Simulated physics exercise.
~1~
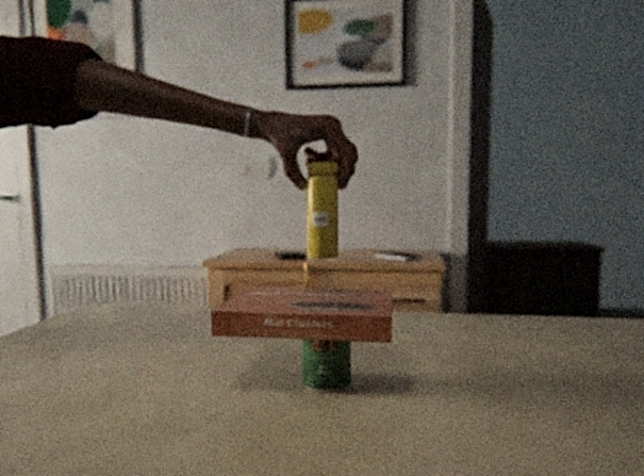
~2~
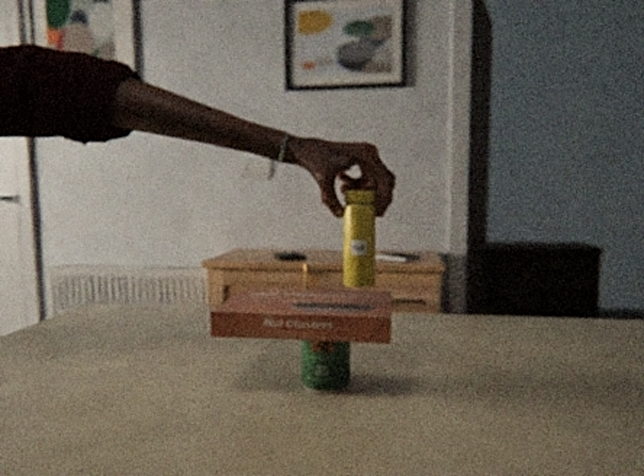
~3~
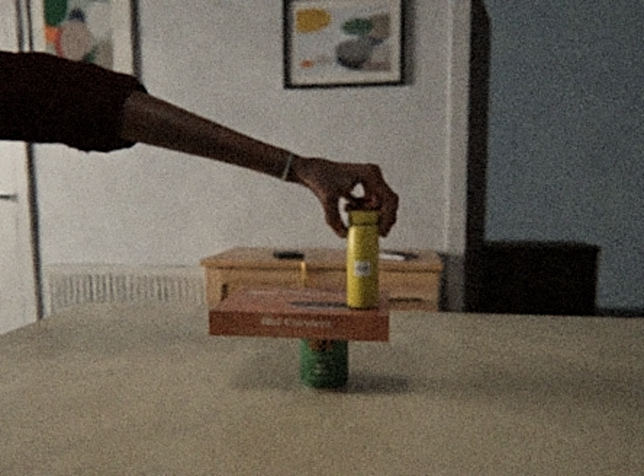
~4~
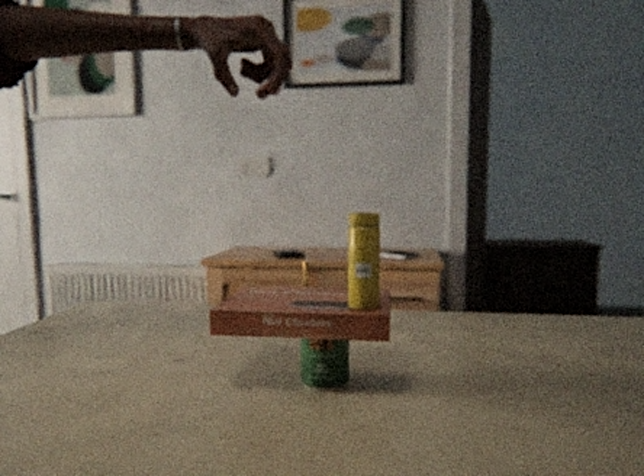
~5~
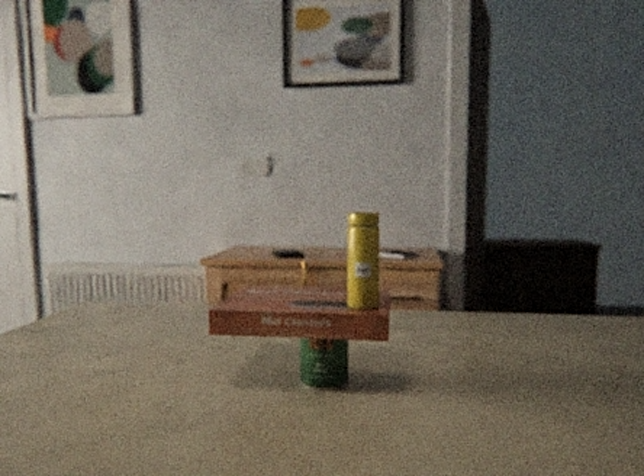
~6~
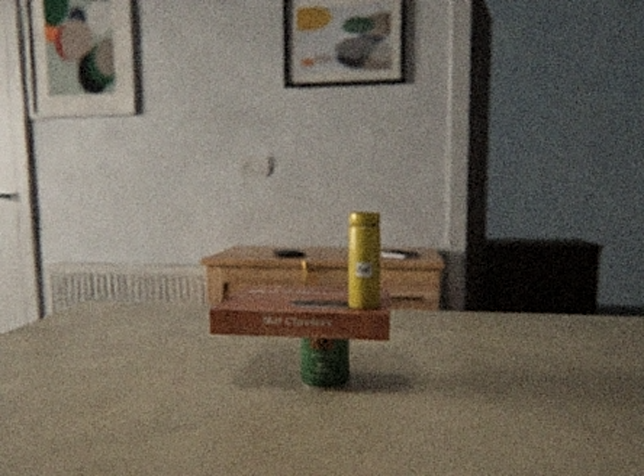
A hand lowered a yellow bottle onto the right side of a flat orange box balanced on a green tin, then let go and drew back to the left, leaving the whole stack standing steady on the table.
